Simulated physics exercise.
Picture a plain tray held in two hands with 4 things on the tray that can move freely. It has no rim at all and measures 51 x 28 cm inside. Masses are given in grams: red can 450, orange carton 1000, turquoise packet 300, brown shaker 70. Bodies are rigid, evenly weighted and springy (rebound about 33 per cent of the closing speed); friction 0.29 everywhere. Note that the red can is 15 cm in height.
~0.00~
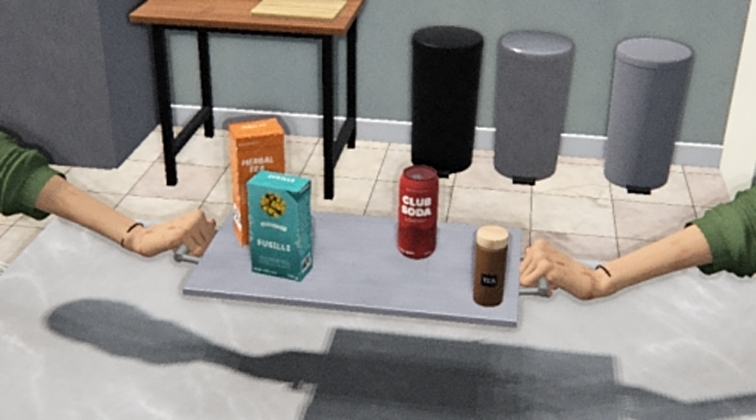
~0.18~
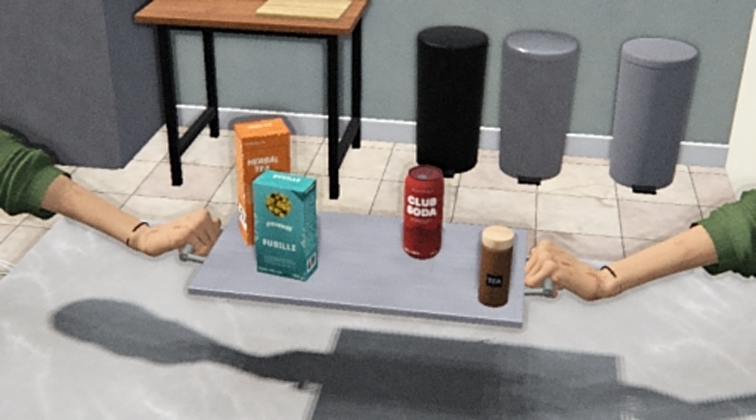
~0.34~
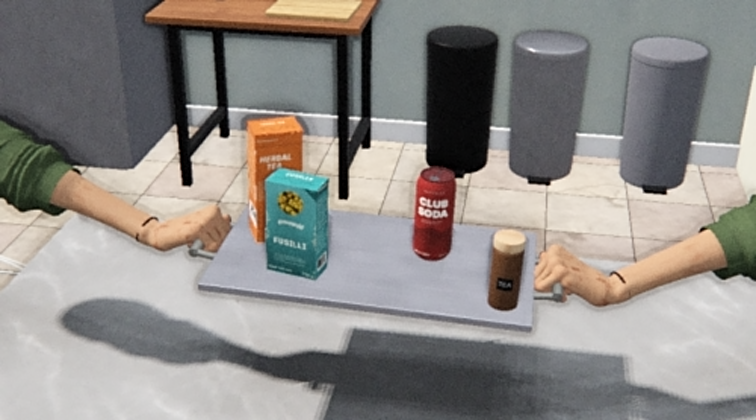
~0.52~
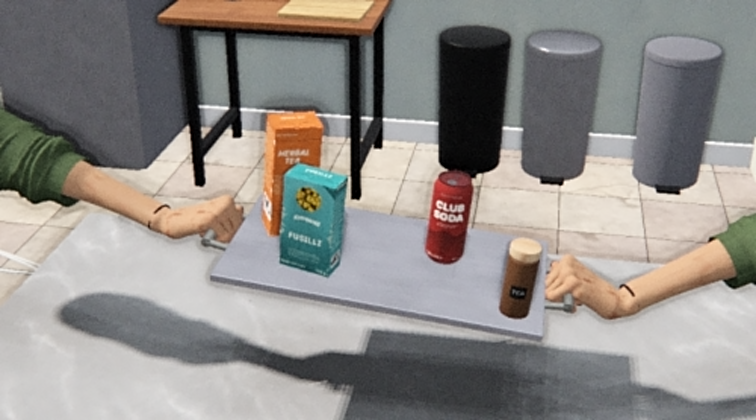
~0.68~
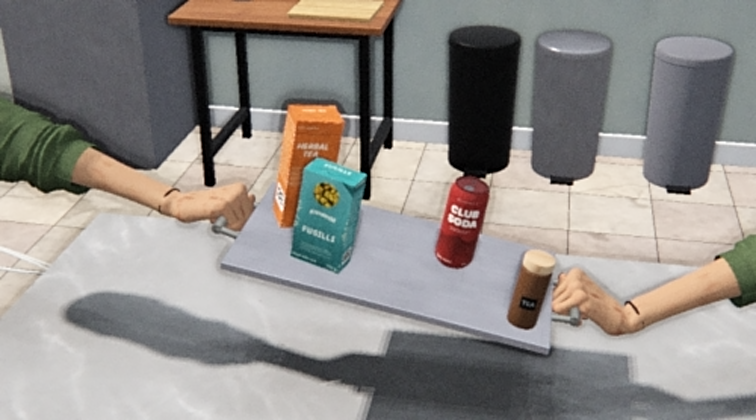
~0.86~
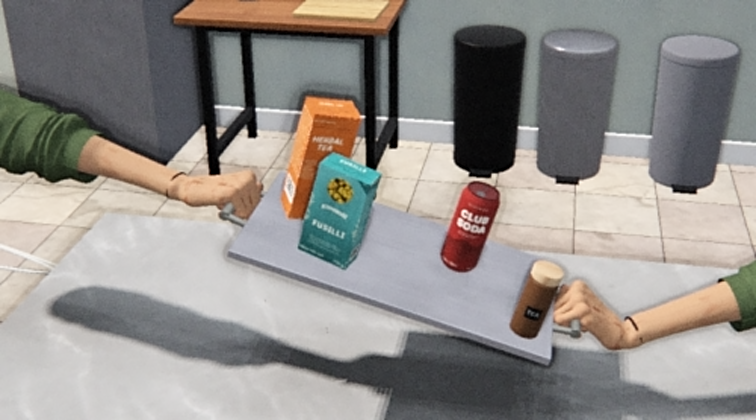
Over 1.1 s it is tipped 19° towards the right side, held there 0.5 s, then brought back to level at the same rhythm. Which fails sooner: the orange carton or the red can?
Second.
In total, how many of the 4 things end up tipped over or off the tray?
Altogether, 4.
After 1.56 s, tilt 19°, right edge down; brown shaker now off the tray; orange carton moved 12 cm near (390, 182); red can moved 9 cm near (522, 252).
After 2.06 s, tilt 15°, right edge down; red can now off the tray; orange carton moved 35 cm near (522, 227); turquoise packet moved 33 cm.
After 2.36 s, tilt 6°, right edge down; orange carton and turquoise packet now off the tray.
After 2.76 s, tray level.
In the end (3.3 s), off the tray, red can, orange carton, turquoise packet and brown shaker. At the end, from the last picture's camera, orange carton near (702, 351). Orange carton went at 2.26 s; red can went at 1.80 s.
